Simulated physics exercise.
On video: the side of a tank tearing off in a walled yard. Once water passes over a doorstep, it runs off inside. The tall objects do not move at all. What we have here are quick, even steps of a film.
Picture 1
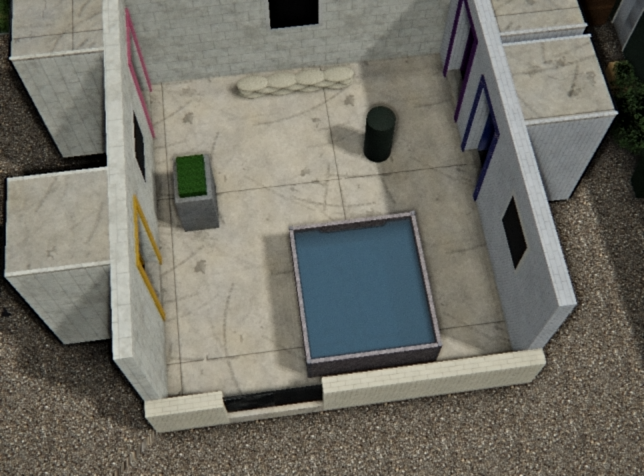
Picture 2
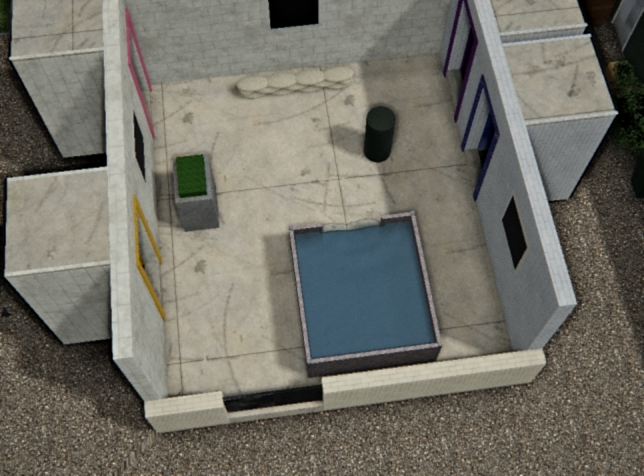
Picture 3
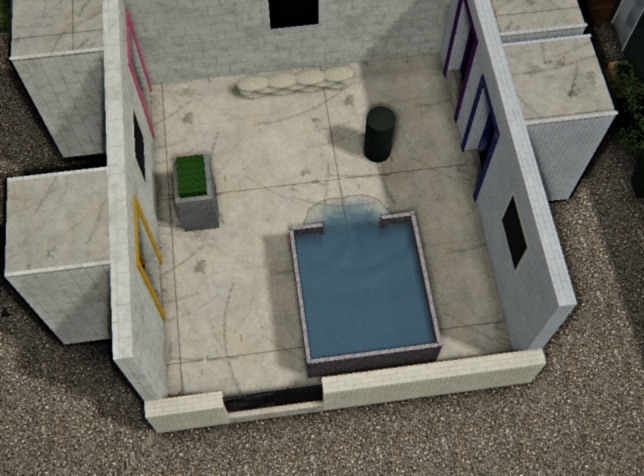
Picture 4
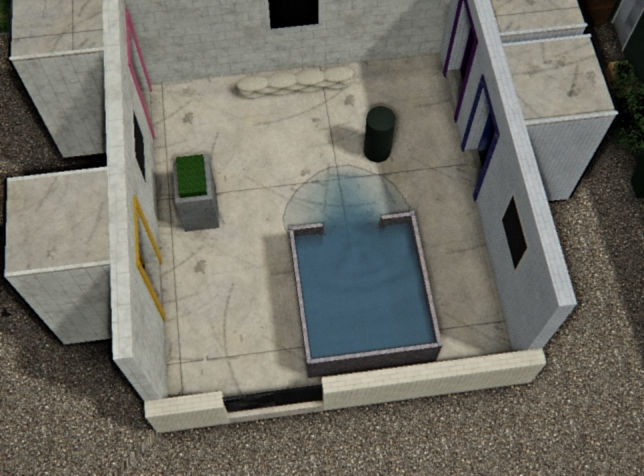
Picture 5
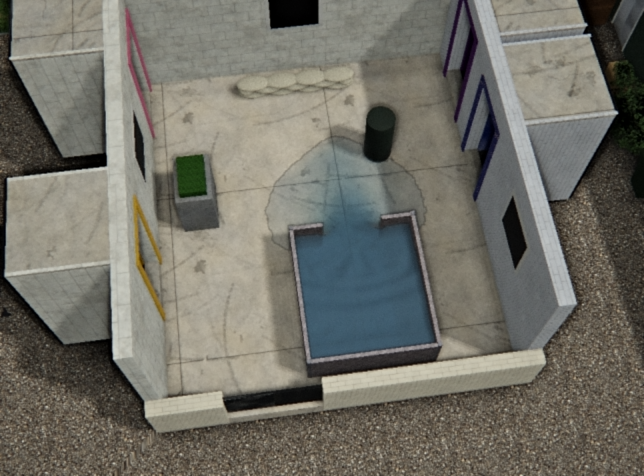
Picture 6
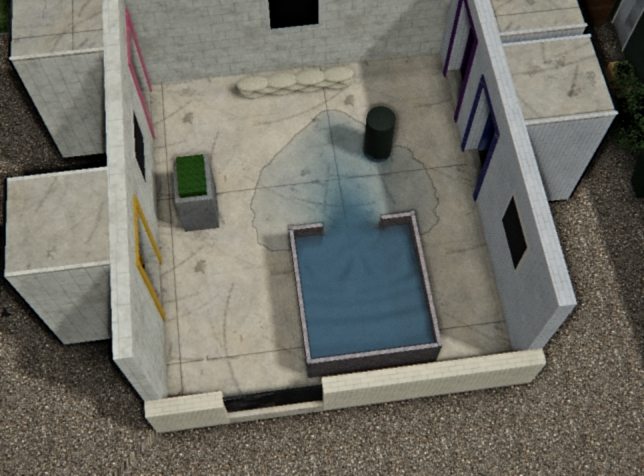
In a walled yard, a square tank's far side opens and water pours out, spreading across the pale floor around a dark cylinder.
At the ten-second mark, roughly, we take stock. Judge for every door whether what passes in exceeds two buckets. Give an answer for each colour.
The purple door does not exceed two; the yellow door does not exceed two; the blue door exceeds two; the pink door exceeds two.
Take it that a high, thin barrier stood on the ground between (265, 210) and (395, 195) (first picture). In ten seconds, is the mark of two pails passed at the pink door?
Result: Pink remains below the limit.
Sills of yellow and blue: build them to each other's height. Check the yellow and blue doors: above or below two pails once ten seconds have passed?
Looking at yellow door first, it remains below the limit, but blue door remains below the limit.
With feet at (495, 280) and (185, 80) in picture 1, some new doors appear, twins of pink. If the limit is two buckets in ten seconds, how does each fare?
In turn, the first comes in lower and the second comes in higher.
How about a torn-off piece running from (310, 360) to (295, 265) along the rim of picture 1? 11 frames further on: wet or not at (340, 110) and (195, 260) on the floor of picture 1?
Taking them in turn: Untouched and swamped.
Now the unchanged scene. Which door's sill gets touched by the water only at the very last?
That is the door marked yellow.
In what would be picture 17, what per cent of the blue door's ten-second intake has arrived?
Share at that point: Roughly 5 %.
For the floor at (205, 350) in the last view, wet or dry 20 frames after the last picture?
Call it spared.
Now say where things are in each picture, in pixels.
The first picture shows the tank at (363, 286) is whole and still.
In the second picture, water pours out on the tank's far side and has run to a hidden place.
In the third picture, water pours out on the tank's far side and has run to (315, 210).
In the fourth picture, the front is at (349, 170), out from the gap on the tank's far side.
In the fifth picture, the front is at (334, 140), out from the gap on the tank's far side.
In the sixth picture, the front is at (336, 114), out from the gap on the tank's far side.
A moment on, water covers 35 % of the floor; the purple door not reached, the yellow door not reached, the blue door wet at the sill, nothing in, the pink door not reached.
Next, water covers 45 % of the floor; the purple door wet at the sill, nothing in, the yellow door not reached, the blue door under two buckets in, the pink door not reached.
Then, water covers 55 % of the floor; the purple door wet at the sill, nothing in, the yellow door not reached, the blue door over two buckets in, the pink door over two buckets in.
Later, water covers 80 % of the floor; the purple door under two buckets in, the yellow door wet at the sill, nothing in, the blue door over two buckets in, the pink door far over two buckets in.
In the end, water covers 95 % of the floor; the purple door under two buckets in, the yellow door wet at the sill, nothing in, the blue door far over two buckets in, the pink door far over two buckets in.
